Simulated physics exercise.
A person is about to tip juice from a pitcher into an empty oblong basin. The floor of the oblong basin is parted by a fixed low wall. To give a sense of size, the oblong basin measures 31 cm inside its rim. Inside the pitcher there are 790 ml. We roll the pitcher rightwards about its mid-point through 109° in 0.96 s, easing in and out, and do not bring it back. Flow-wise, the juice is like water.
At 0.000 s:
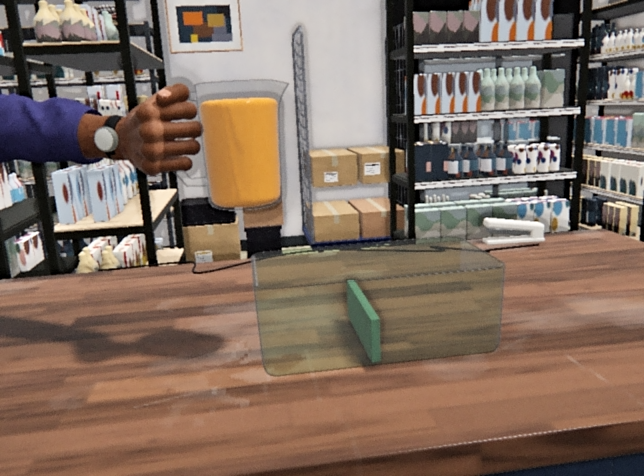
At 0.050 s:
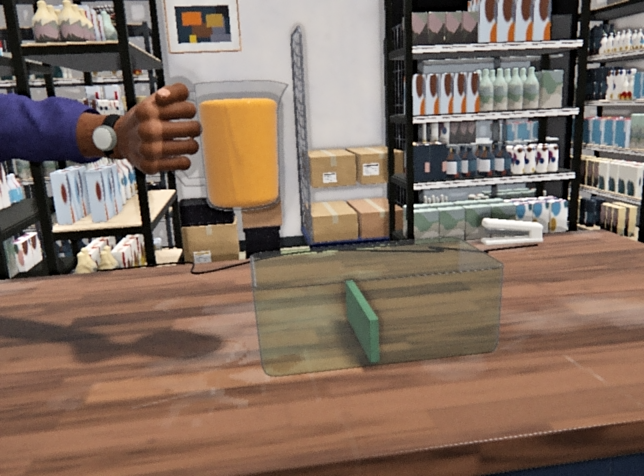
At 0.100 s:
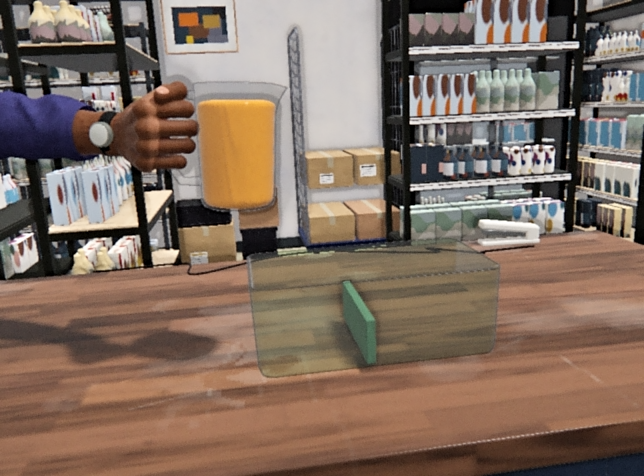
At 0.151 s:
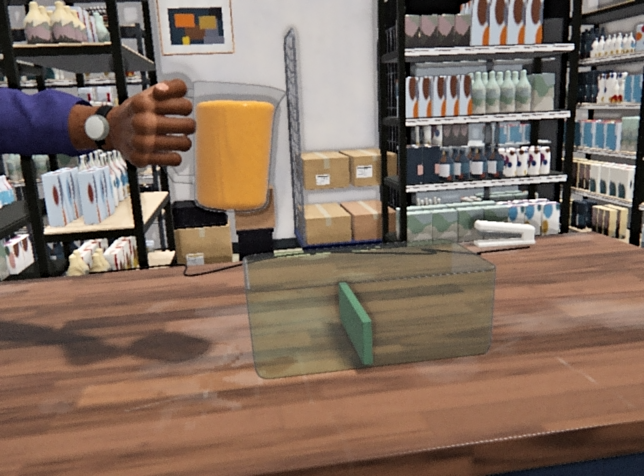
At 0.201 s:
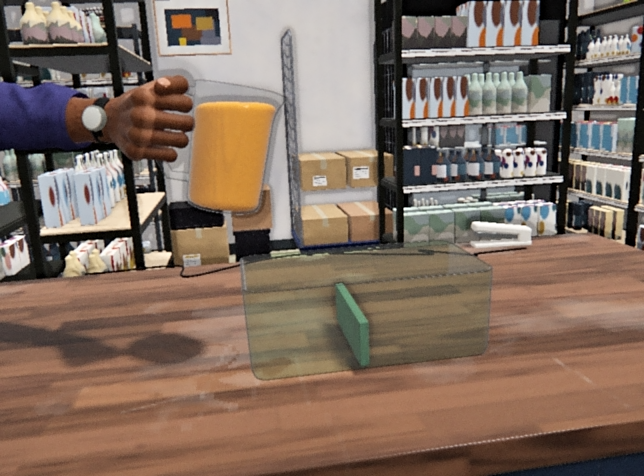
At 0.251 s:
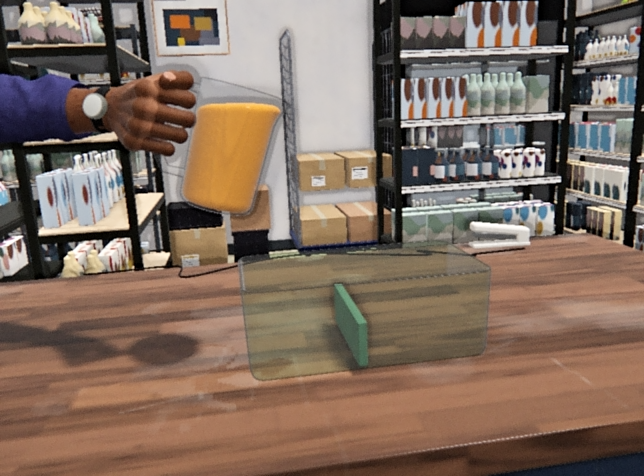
In a shop with stocked shelves, cardboard boxes and a small framed picture on a pale wall, the view looks slightly down across a wooden counter. A dark-skinned hand with a purple sleeve and watch is beside a clear pitcher of orange juice, above an empty, see-through oblong basin with a green dividing wall. The pitcher gradually tilts rightwards while the camera drifts very slightly.
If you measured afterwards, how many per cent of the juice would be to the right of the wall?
About 65 out of 100.
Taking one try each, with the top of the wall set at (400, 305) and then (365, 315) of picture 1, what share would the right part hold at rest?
Some 5 in a hundred, then some 70 in a hundred.
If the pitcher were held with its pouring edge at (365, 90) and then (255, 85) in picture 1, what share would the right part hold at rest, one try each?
Roughly 90 per cent the first time and 0 per cent the second.
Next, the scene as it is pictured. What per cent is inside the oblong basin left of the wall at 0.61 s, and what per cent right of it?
Left roughly 0, right roughly 4.
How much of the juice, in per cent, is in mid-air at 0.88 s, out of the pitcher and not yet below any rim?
In-air share: About 24 %.
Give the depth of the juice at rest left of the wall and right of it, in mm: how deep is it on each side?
Left part: About 12 mm; right part: About 20 mm.
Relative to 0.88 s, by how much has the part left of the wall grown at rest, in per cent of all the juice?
26 %.
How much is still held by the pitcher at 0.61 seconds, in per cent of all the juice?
At that time about 80 in a hundred parts are still held.
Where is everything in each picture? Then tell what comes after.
It leans 0°; its right rim is at (289, 82); the juice meets the walls at (200, 104) and (277, 100); the oblong basin's rim runs from (253, 271) to (481, 251); the wall's top is at (361, 299), in the first frame.
It leans 1°; its right rim is at (288, 83); the juice meets the walls at (199, 104) and (276, 101), in the second frame.
It leans 3°; its right rim is at (287, 86); the juice meets the walls at (198, 104) and (275, 103), in the third frame.
It leans 7°; its right rim is at (287, 91); the juice meets the walls at (196, 105) and (274, 104), in the fourth frame.
It leans 11°; its right rim is at (288, 97); the juice meets the walls at (195, 108) and (276, 107), in the fifth frame.
It leans 17°; its right rim is at (292, 104); the juice meets the walls at (196, 122) and (280, 107), in the sixth frame.
After 0.61 s the tilt is 78° and 80 per cent is still to pour, 0 is left of the wall and 4 right of it.
After 0.88 s the tilt is 107° and 29 per cent is still to pour, 7 is left of the wall and 40 right of it.
After 1.16 s the tilt is 109° and 2 per cent is still to pour, 28 is left of the wall and 65 right of it.
After 1.46 s the tilt is 109° and 0 per cent is still to pour, 34 is left of the wall and 65 right of it.
In the end 34 per cent lies left of the wall, 65 right of it and 1 outside.
